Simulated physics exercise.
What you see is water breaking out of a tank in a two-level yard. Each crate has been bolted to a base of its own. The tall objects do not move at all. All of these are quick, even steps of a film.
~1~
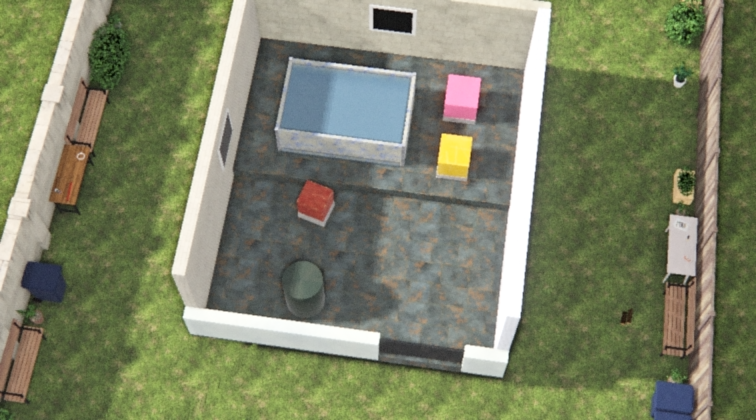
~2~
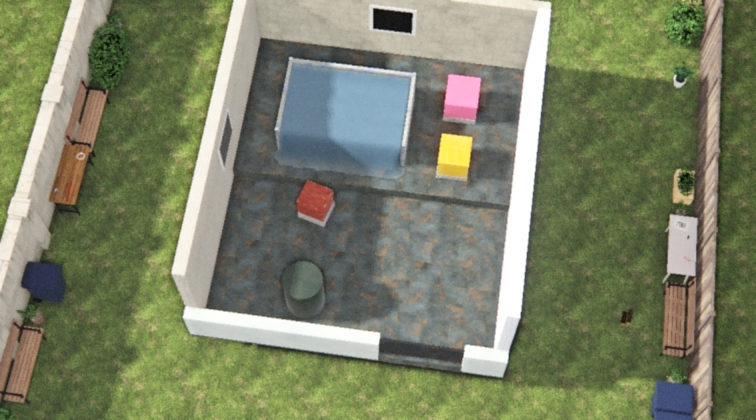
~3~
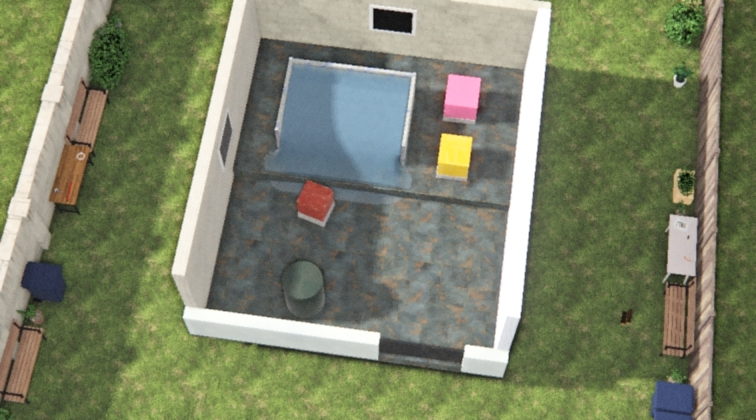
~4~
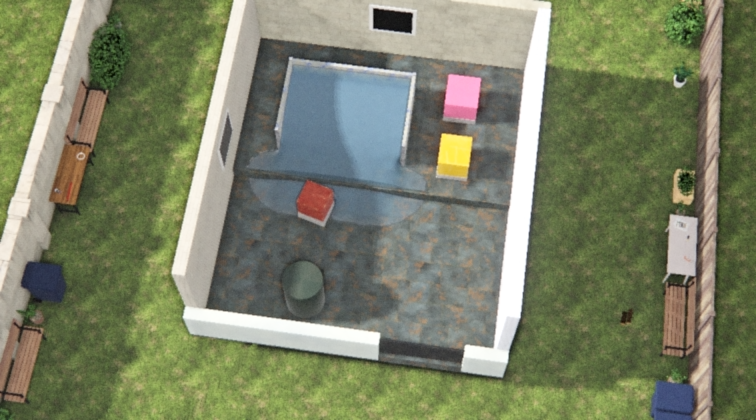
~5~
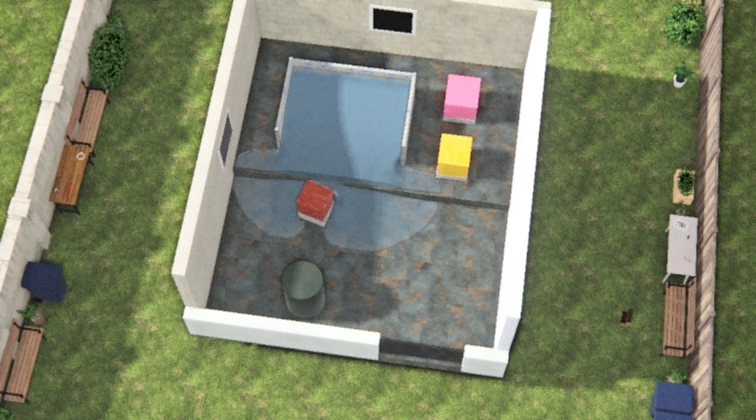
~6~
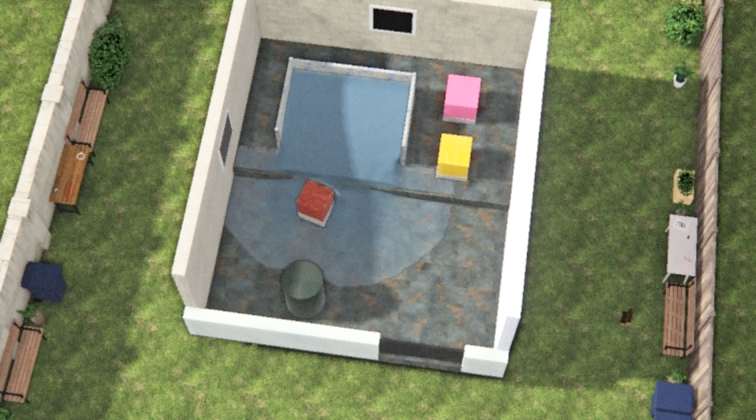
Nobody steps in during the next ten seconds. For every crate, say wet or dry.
At the end, the red crate gets touched by the water; the yellow crate never gets touched by the water; the pink crate never gets touched by the water.
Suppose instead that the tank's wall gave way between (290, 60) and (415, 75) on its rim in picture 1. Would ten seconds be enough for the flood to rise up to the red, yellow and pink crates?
Here's how it goes: The red crate is left untouched, the yellow crate is swamped, and the pink crate is swamped.
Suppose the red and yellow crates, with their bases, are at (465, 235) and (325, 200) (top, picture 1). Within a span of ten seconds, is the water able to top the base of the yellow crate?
As far as I can tell, the yellow crate is flooded.
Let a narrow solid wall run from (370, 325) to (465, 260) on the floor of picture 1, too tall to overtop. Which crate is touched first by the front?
Answer: The one in red.
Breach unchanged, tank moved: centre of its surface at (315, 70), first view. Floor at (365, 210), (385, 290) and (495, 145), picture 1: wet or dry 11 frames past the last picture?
Submerged, submerged, untouched.
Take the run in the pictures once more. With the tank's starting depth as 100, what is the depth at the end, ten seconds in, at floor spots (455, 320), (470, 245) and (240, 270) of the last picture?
First 18, next 20, last 18 in a hundred.
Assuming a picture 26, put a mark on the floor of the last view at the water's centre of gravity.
The balance point is around (347, 259).
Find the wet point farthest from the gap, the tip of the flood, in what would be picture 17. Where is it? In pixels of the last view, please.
Front's tip: Near (484, 359).
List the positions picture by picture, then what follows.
The first frame shows still water in the open tank at (346, 104).
In the second frame, water pours out at (341, 149) and has run to (276, 153).
In the third frame, the front is at (268, 167), out from the gap at (341, 150).
In the fourth frame, the front is at (254, 178), out from the gap at (341, 151).
In the fifth frame, the front is at (243, 203), out from the gap at (341, 151).
In the sixth frame, the front is at (370, 281), out from the gap at (341, 152).
A moment on, water covers 55 % of the floor; the red crate water round its plinth, the yellow crate water round its plinth, the pink crate not reached.
Next, water covers 60 % of the floor; the red crate water round its plinth, the yellow crate water round its plinth, the pink crate not reached.
Then, water covers 65 % of the floor; the red crate water round its plinth, the yellow crate water round its plinth, the pink crate not reached.
Later, water covers 65 % of the floor; the red crate water round its plinth, the yellow crate water round its plinth, the pink crate water round its plinth.
In the end, water covers 65 % of the floor; the red crate was topped, the yellow crate stayed above the water, the pink crate stayed above the water.
